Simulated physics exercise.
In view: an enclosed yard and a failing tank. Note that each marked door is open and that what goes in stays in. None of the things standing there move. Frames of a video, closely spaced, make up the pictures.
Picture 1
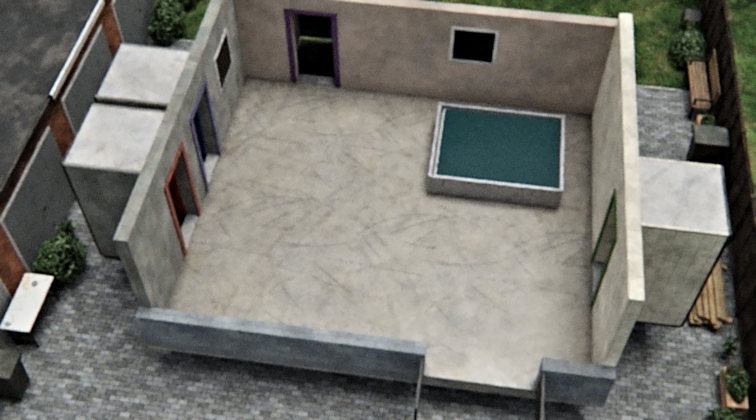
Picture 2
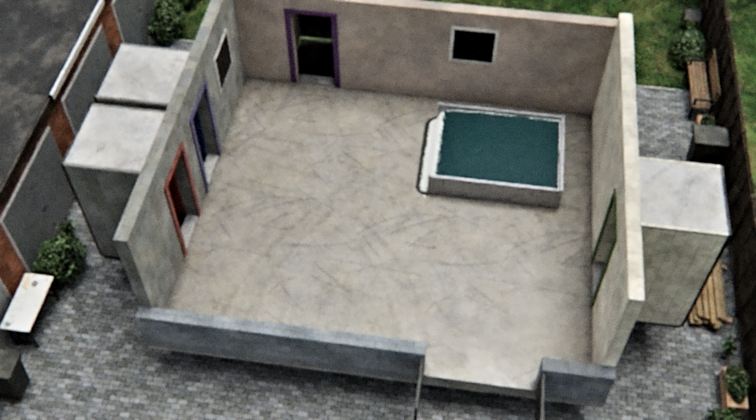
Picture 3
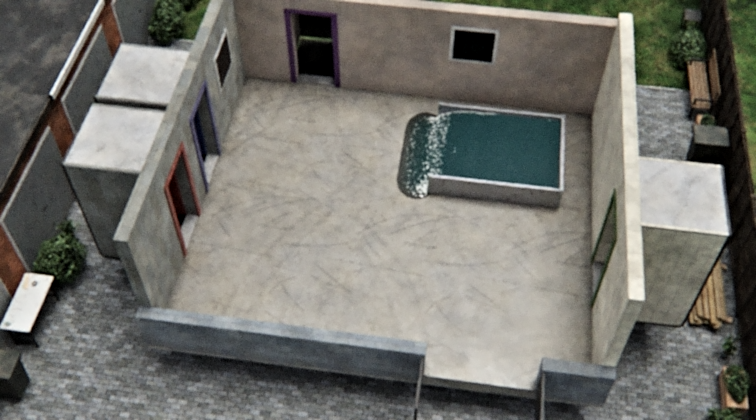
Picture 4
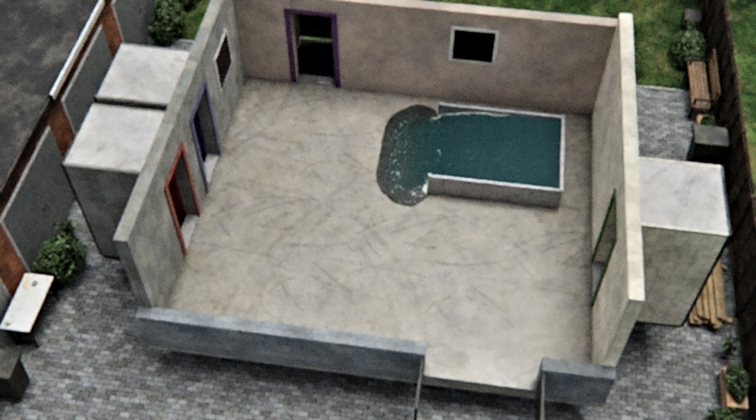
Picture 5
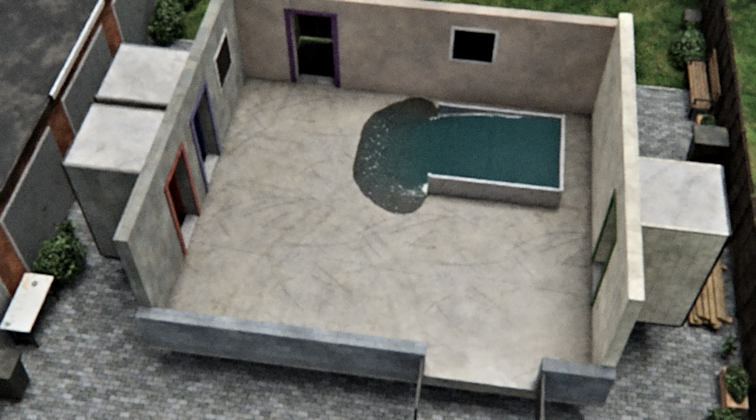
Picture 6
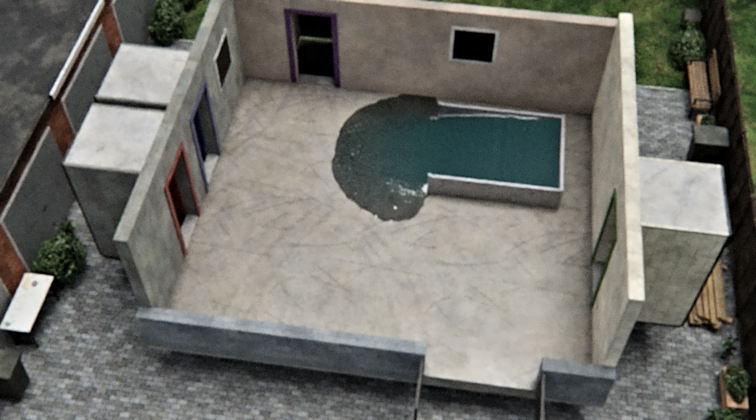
A roofless walled yard with a pale, scuffed concrete floor fills the view, seen from high above by a still camera. A low rectangular tank of teal water stands toward the back right, with a purple-edged doorway behind, red and blue ones at left, and grey paving outside. The tank's left side gives way, and water pours out leftward, spreading across the floor in a widening, dark, rounded sheet.
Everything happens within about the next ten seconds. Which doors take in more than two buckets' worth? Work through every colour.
The purple door does; the green door does not; the red door does; the blue door does.
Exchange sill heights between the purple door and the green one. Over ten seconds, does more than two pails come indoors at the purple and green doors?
So purple door falls short while green door falls short.
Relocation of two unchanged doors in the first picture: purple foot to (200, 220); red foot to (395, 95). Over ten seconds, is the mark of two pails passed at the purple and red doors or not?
Then: Purple door goes over; red door floods.
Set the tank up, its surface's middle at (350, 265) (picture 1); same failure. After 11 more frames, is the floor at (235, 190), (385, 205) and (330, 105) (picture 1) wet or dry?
Spot one is touched, spot two is not touched, spot three is not touched.
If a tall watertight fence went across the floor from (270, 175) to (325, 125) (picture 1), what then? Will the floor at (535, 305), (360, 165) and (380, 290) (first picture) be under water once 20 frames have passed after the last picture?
Taking the three spots in turn, they are unwetted, inundated and unwetted.
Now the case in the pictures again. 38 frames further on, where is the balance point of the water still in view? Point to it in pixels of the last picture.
Close to (328, 181), I reckon.
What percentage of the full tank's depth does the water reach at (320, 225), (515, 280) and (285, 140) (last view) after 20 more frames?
Respectively 6, 0 and 10 per cent.
A moment on, water covers 25 % of the floor; the purple door not reached, the green door not reached, the red door not reached, the blue door not reached.
Next, water covers 40 % of the floor; the purple door wet at the sill, nothing in, the green door not reached, the red door not reached, the blue door under two buckets in.
Then, water covers 45 % of the floor; the purple door under two buckets in, the green door not reached, the red door under two buckets in, the blue door over two buckets in.
Later, water covers 55 % of the floor; the purple door over two buckets in, the green door not reached, the red door over two buckets in, the blue door far over two buckets in.
In the end, water covers 85 % of the floor; the purple door far over two buckets in, the green door not reached, the red door over two buckets in, the blue door far over two buckets in.
